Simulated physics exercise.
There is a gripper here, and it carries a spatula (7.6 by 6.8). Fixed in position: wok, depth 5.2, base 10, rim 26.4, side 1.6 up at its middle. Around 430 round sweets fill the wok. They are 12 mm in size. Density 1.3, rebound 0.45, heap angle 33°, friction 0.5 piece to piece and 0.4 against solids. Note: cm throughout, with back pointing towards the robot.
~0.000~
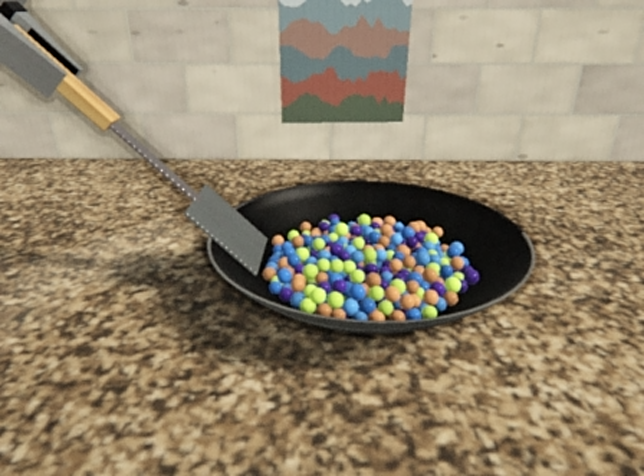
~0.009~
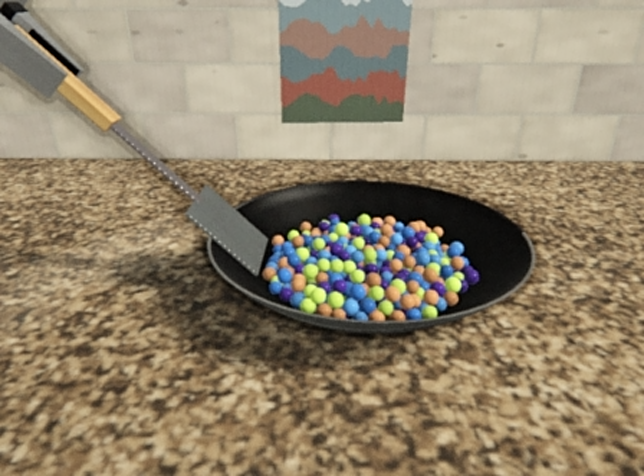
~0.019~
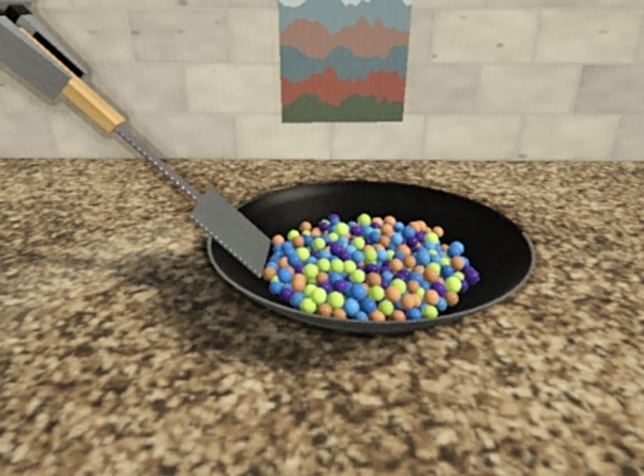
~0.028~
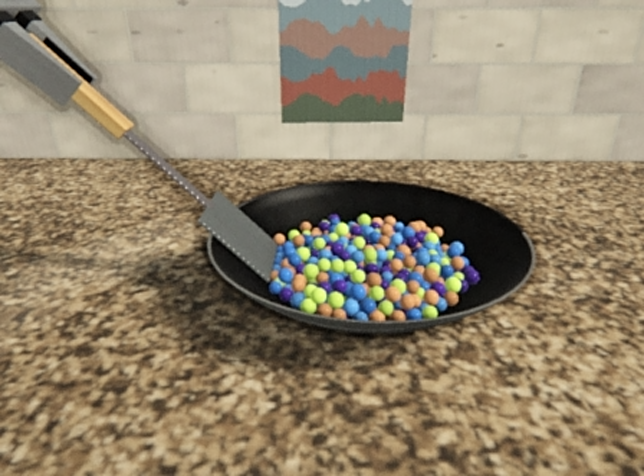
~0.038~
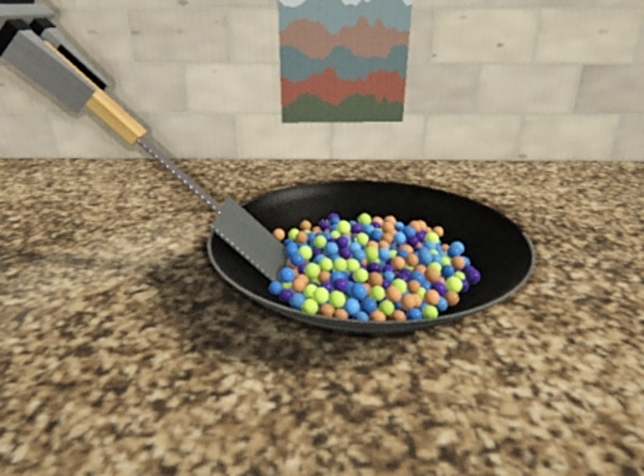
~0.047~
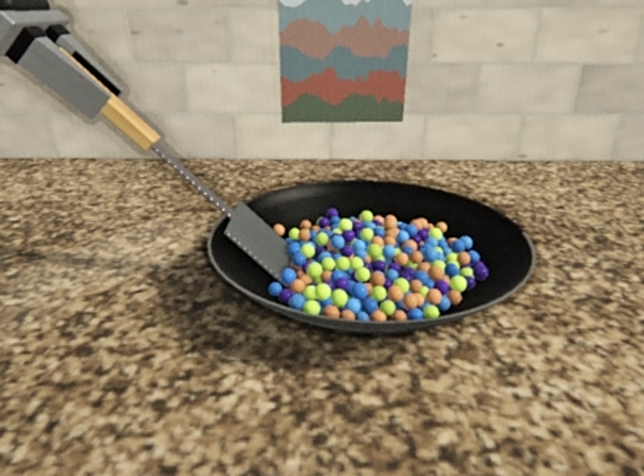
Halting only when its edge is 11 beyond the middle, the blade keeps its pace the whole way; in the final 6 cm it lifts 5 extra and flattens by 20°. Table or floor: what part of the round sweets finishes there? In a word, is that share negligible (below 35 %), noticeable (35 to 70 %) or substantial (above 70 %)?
In a word, noticeable.
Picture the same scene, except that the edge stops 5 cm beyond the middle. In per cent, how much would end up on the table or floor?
In that case some 15 per cent.
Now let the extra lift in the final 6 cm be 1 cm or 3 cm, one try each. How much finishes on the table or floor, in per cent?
I'd put it near 45 in a hundred, then near 45 in a hundred.
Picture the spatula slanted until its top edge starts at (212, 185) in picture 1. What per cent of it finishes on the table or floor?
About 50 per cent.
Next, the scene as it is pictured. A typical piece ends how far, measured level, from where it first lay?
About 9 cm.
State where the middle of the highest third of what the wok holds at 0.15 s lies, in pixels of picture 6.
I'd put it somewhere near (470, 231).
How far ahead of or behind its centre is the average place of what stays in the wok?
The balance point is about 2.5 cm ahead.
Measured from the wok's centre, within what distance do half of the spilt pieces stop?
Some 42 cm.
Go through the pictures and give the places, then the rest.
The first frame shows spatula top edge at (196, 198), sloping 46°; upper third of the load around (367, 255), from x 270 to 470, top at y 220; 433 in the wok.
The second frame shows spatula top edge at (196, 198), sloping 46°; upper third of the load around (367, 255), from x 270 to 470, top at y 220.
The third frame shows spatula top edge at (200, 200), sloping 46°; upper third of the load around (367, 255), from x 270 to 470, top at y 220.
The fourth frame shows spatula top edge at (208, 205), sloping 46°; upper third of the load around (367, 254), from x 275 to 470, top at y 220.
The fifth frame shows spatula top edge at (220, 211), sloping 46°; upper third of the load around (365, 253), from x 275 to 470, top at y 220.
The sixth frame shows spatula top edge at (233, 216), sloping 46°; upper third of the load around (369, 251), from x 275 to 480, top at y 215; 433 in the wok.
After 0.10 s, sloping 46°, highest piece 7 above the table; 432 in the wok, 1 on the blade or in flight.
After 0.15 s, sloping 43°, highest piece 8 above the table; 419 in the wok, 14 on the blade or in flight.
After 0.38 s, sloping 26°, highest piece 26 above the table; 241 in the wok, 104 on the table or floor, 88 on the blade or in flight.
After 1.43 s, sloping 26°, highest piece 4 above the table; 241 in the wok, 192 on the table or floor.
At rest, 241 in the wok, 192 on the table or floor. That is 44 % on the table or floor.
